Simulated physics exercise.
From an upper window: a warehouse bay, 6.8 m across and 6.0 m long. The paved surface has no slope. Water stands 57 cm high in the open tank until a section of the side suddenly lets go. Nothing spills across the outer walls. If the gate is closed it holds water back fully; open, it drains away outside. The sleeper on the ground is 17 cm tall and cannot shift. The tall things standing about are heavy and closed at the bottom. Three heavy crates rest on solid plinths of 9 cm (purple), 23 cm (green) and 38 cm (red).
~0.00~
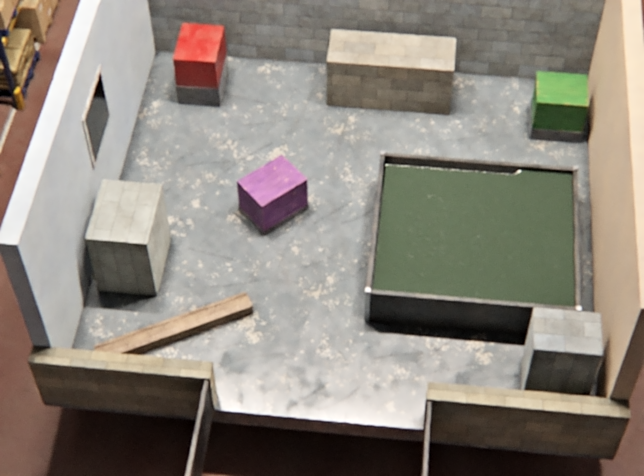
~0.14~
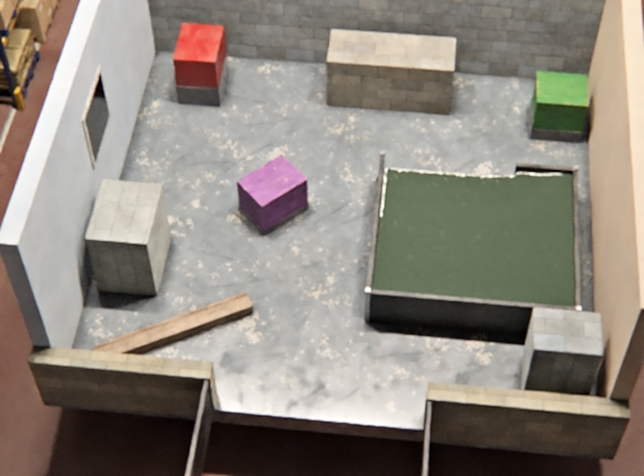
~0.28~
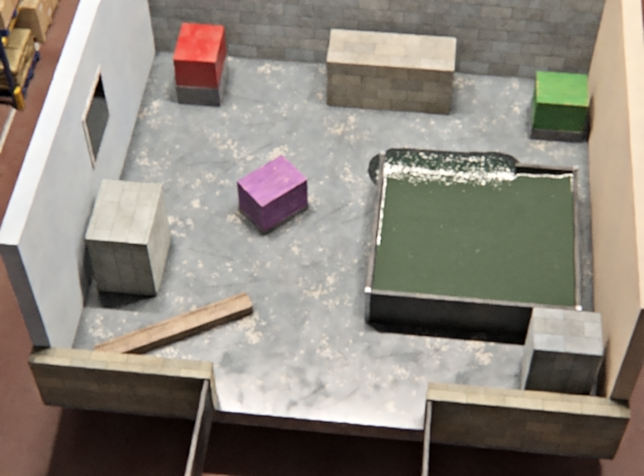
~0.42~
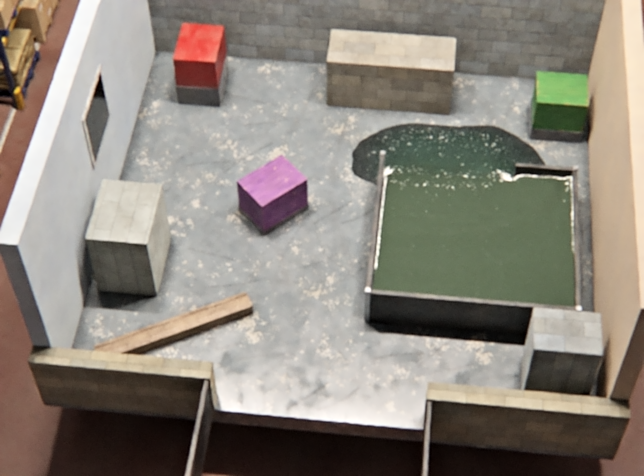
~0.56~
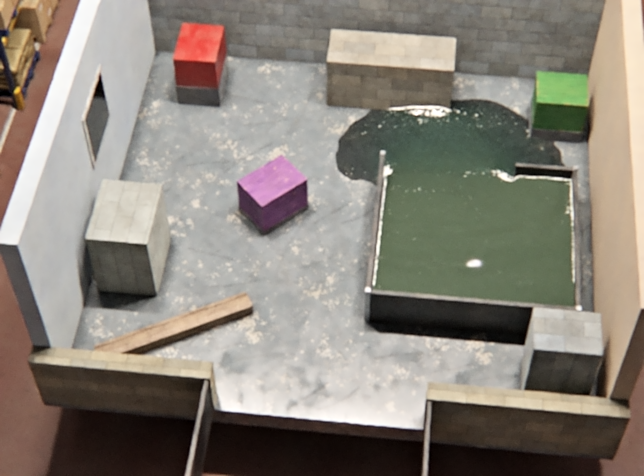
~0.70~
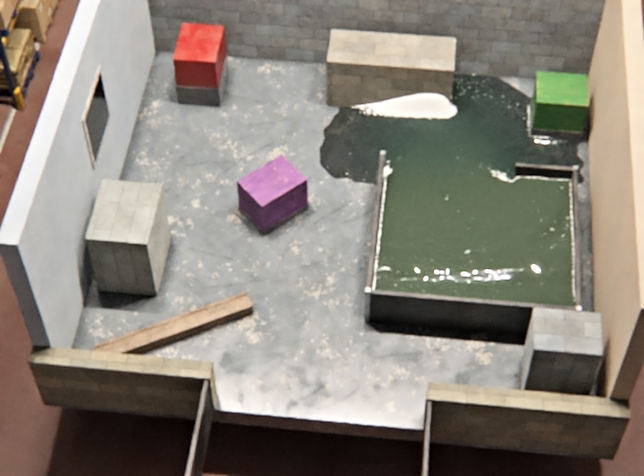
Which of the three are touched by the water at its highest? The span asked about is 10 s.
The purple crate gets wet; the green crate gets wet; the red crate keeps dry.
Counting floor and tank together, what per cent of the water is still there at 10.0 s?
Roughly 96 in a hundred.
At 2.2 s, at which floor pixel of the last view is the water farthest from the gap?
Around (176, 108).
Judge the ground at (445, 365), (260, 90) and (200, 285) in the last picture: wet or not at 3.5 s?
In turn: Still dry, under water, dry.
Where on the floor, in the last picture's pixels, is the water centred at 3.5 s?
Around (417, 173).
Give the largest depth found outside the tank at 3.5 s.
About 40 cm.
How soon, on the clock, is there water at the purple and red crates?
Purple 2.2 s, red 1.8 s.
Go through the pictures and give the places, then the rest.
Still water, 57 cm deep, in the open tank at (475, 231), in the first picture.
The front is at (513, 189), 1.0 m from the gap at (448, 183); 0.4 m2 of floor is under water; 57 cm left at the back of the open tank, in the second picture.
Water pours out at (447, 184) and has run 1.1 m, to (522, 177); deepest outside 32 cm, 57 cm at the open tank's back, in the third picture.
Water pours out at (447, 185) and has run 1.5 m, to (526, 149); deepest outside 31 cm, 57 cm at the open tank's back, in the fourth picture.
The front is at (491, 106), 1.9 m from the gap at (447, 184); 4.0 m2 of floor is under water; 57 cm left at the back of the open tank, in the fifth picture.
The front is at (488, 77), 2.4 m from the gap at (447, 185); 5.0 m2 of floor is under water; 55 cm left at the back of the open tank, in the sixth picture.
After 1.4 s water covers 20 % of the floor and is deepest (44 cm) near (426, 118); purple plinth not reached, green plinth reached, red plinth not reached.
After 2.2 s water covers 35 % of the floor and is deepest (48 cm) near (582, 87); purple plinth reached, green plinth reached, red plinth reached.
After 3.5 s water covers 55 % of the floor and is deepest (40 cm) near (559, 102); purple plinth reached, green plinth reached, red plinth reached.
After 6.0 s water covers 75 % of the floor and is deepest (22 cm) near (547, 191); purple plinth reached, green plinth reached, red plinth reached.
After 10.0 s water covers 95 % of the floor and is deepest (16 cm) near (155, 56); highest at the purple plinth 14 cm, highest at the green plinth 41 cm, highest at the red plinth 23 cm.
